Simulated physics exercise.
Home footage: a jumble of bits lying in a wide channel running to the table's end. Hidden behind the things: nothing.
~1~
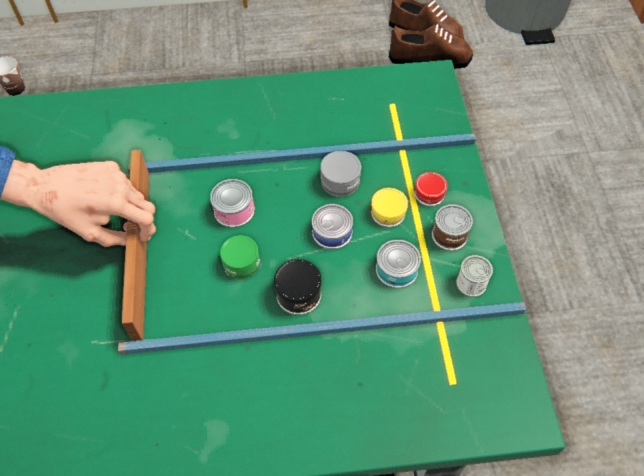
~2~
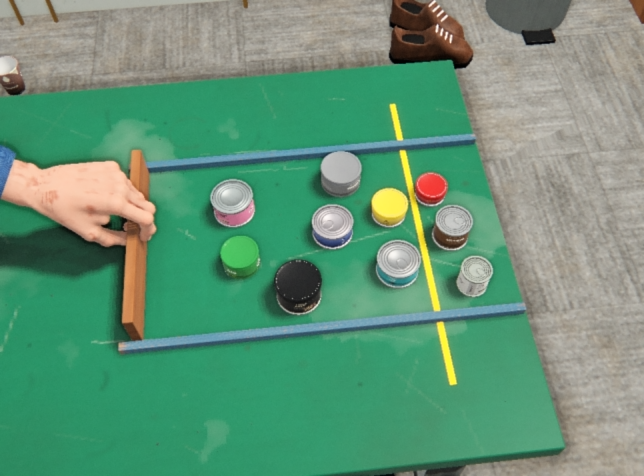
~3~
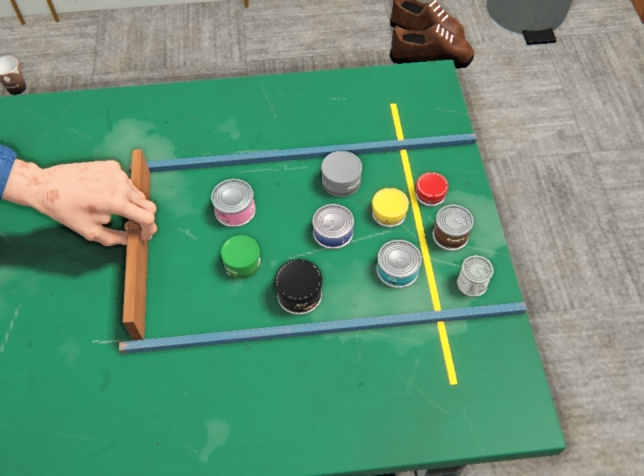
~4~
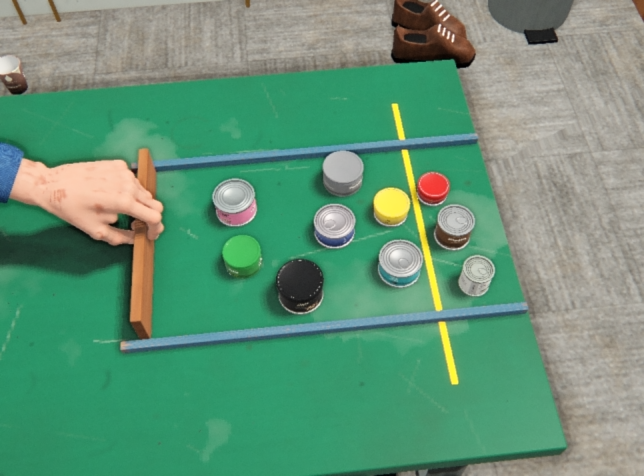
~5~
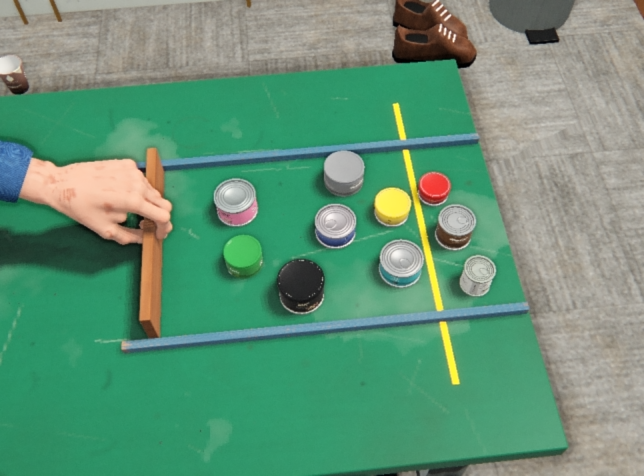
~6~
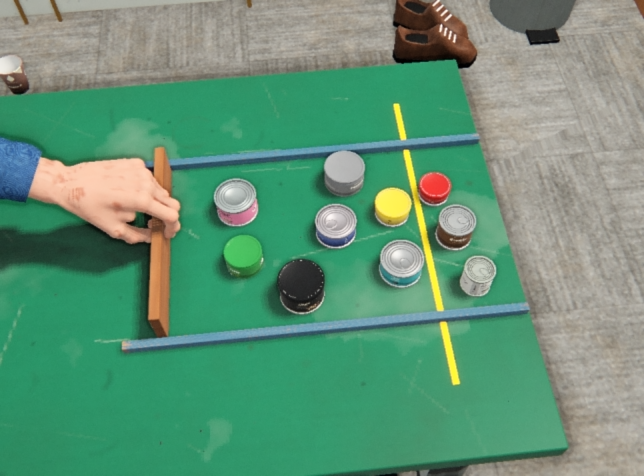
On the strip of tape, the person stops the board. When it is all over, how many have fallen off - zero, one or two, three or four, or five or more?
In the end, zero have fallen off.
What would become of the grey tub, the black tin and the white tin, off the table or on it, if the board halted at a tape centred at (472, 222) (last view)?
In short: Grey tub safe, black tin safe, white tin gone.
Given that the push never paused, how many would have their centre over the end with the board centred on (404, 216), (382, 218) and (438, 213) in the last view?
Going through the three places, I get 0, 0 and 1.
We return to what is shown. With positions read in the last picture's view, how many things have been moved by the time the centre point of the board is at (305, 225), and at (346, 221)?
5, then 8.
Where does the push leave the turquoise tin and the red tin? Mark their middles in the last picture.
First at (486, 253); second at (468, 165).
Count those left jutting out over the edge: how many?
The count is 1.
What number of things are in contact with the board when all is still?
4.
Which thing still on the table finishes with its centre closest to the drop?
The brown tin.
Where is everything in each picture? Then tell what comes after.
White tin (474, 276); brown tin (452, 228); red tin (431, 189); board (137, 241); tape (419, 226), in the first picture.
Brown tin (452, 228); blue pot (333, 227), in the second picture.
Red tin (431, 190); grey tub (342, 174), in the third picture.
White tin (476, 276); green tub (243, 257), in the fourth picture.
Brown tin (455, 228); yellow pot (392, 208), in the fifth picture.
White tin (478, 276); brown tin (455, 228); red tin (434, 190); board (161, 238); tape (422, 226), in the sixth picture.
Soon after, none off yet; white tin at rest near (478, 276); brown tin at rest near (455, 228); red tin at rest near (434, 190).
After that, none off yet; white tin at rest near (478, 276); brown tin at rest near (457, 226); red tin displaced about its own width near (455, 177).
In the end, the number that fall off is zero.
